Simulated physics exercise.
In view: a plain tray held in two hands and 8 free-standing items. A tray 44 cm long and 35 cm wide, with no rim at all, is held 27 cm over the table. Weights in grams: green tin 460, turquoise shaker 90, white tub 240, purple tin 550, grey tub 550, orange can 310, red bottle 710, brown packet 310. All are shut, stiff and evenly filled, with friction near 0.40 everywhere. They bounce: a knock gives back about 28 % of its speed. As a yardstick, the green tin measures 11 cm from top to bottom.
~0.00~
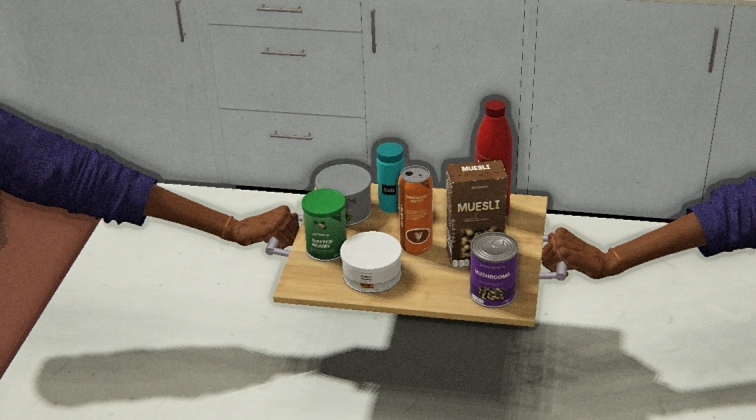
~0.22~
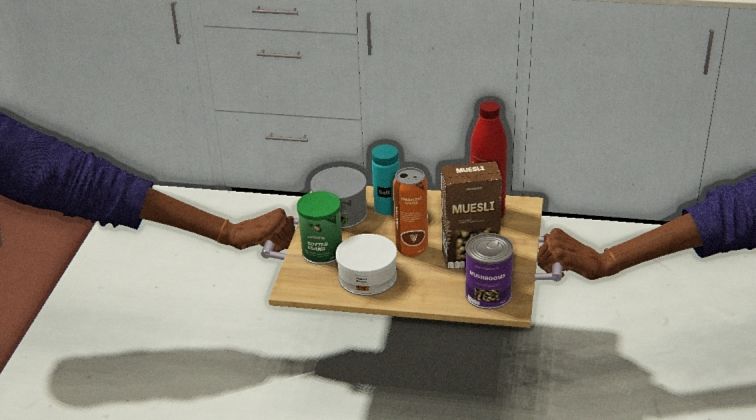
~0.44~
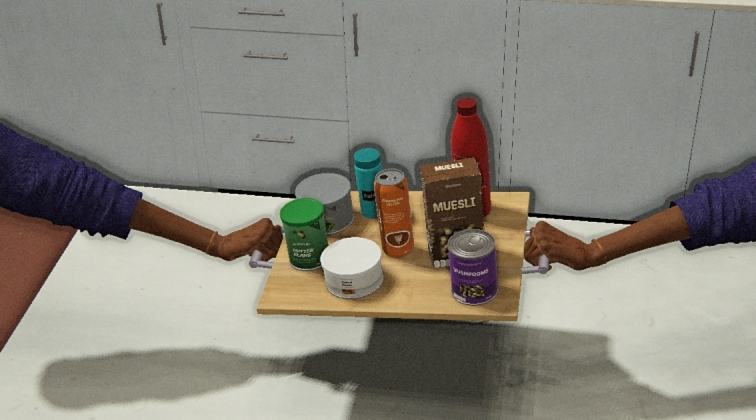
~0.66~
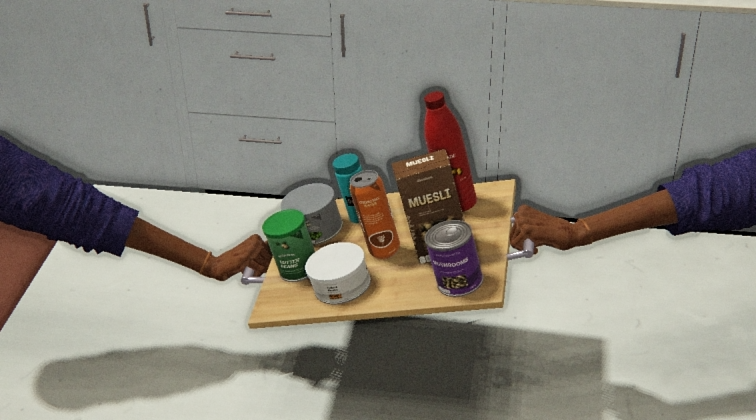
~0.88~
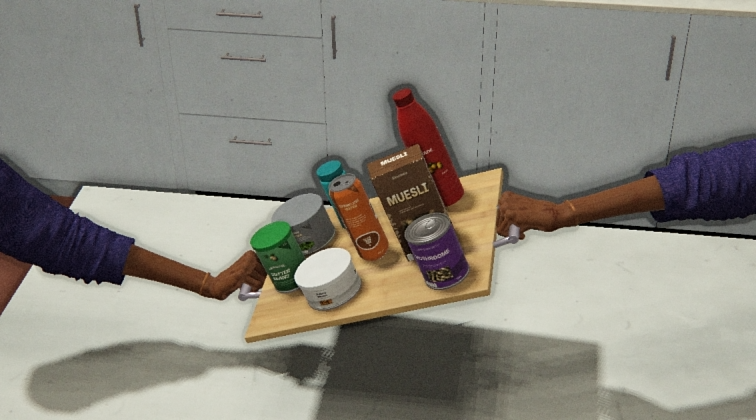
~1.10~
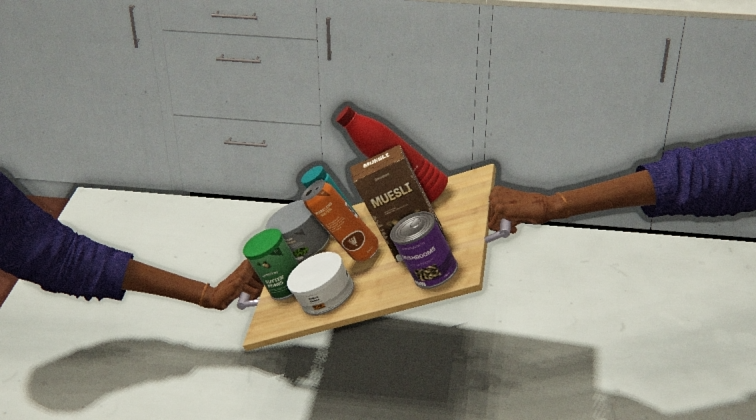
A wooden tray crowded with tins, tubs, a bottle and a brown packet, gripped by a hand at each end, starts level, then tilts left edge down as the red bottle, orange can and packet lean to the left.
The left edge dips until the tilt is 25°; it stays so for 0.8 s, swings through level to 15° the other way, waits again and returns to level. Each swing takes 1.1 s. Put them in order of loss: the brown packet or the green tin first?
The second of the two, the green tin.
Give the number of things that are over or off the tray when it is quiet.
In all, 8.
After 1.90 s, tilt 25°, left edge down; green tin, turquoise shaker, white tub, grey tub, orange can and red bottle now off the tray; brown packet slid 30 cm near (254, 246); purple tin slid 27 cm.
After 2.70 s, tilt 4°, right edge down; purple tin and brown packet now off the tray.
At rest (5.4 s), off the tray, green tin, turquoise shaker, white tub, purple tin, grey tub, orange can, red bottle and brown packet. Seen from the same camera at the end, brown packet near (139, 309), green tin near (177, 360). Brown packet went at 1.96 s; green tin went at 1.36 s.
